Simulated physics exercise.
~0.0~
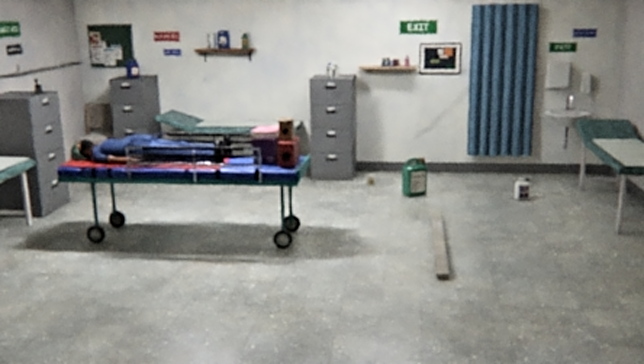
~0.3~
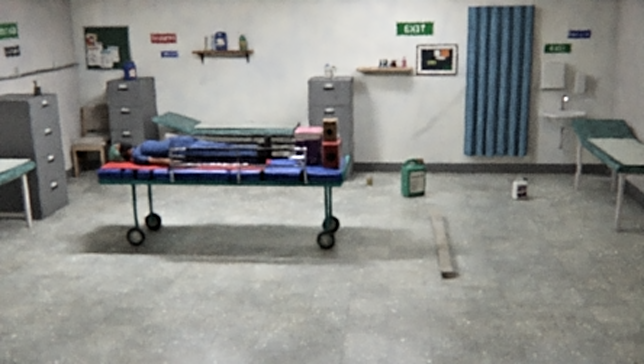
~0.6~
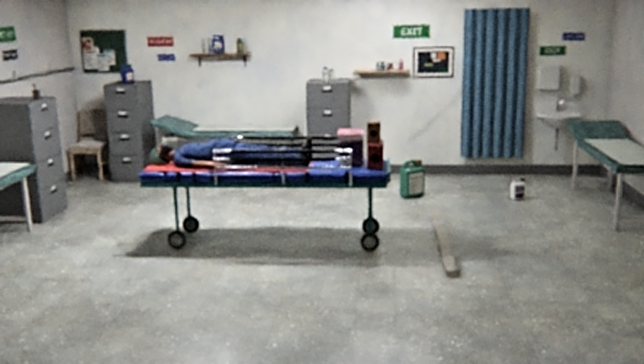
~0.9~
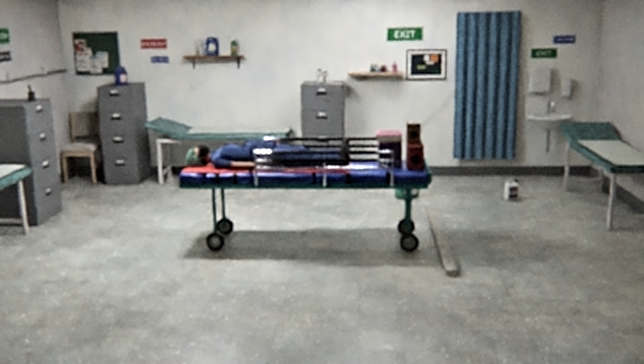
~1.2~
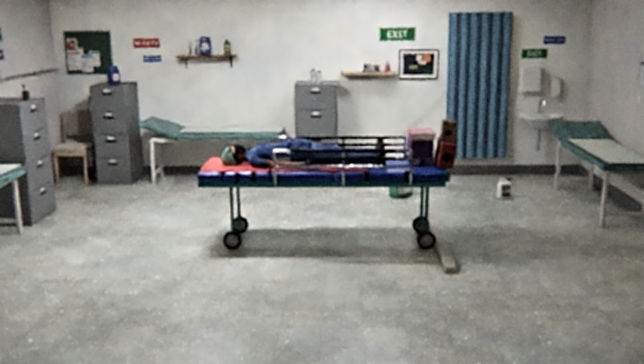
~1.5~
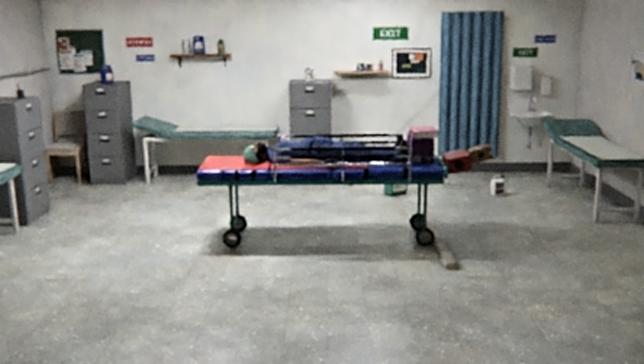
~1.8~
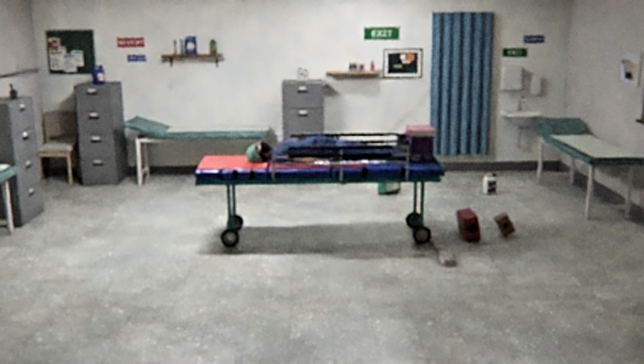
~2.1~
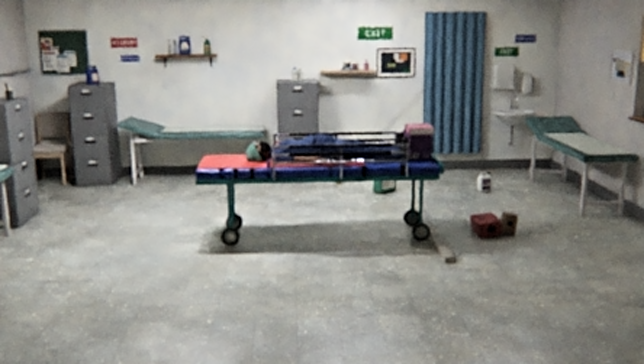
Hospital trolley carrying a limp patient rolls right and stops abruptly, two reddish items tumbling to the floor while others stay aboard.
